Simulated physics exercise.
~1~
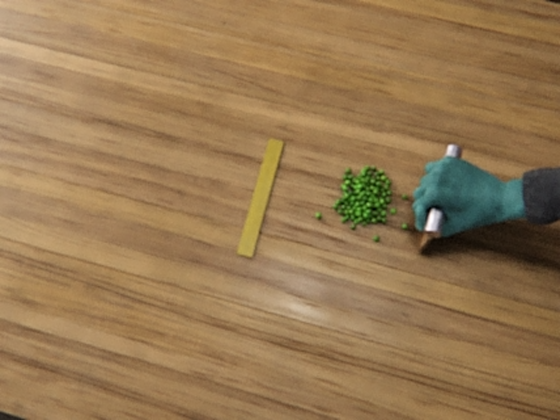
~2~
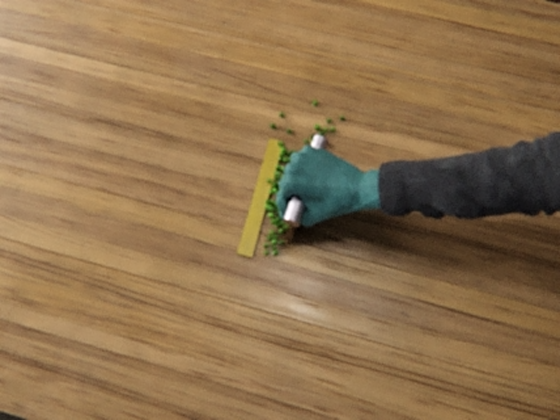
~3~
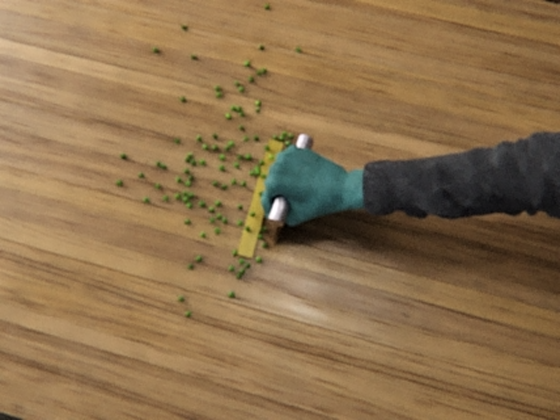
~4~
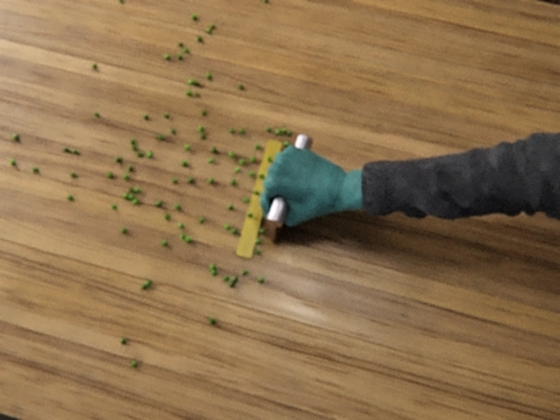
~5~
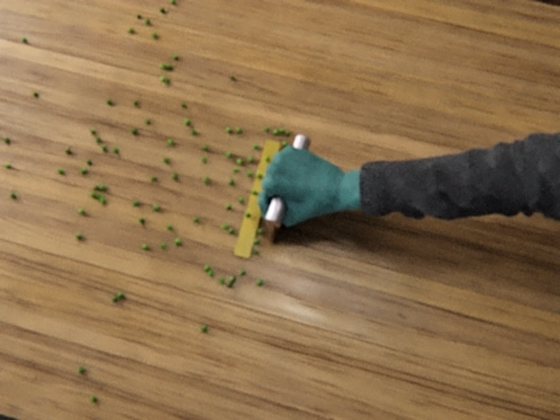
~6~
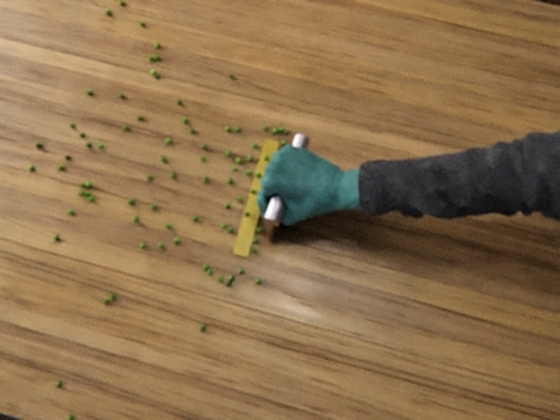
A gloved hand drives a scraper left into green peas, scattering them past a yellow strip.
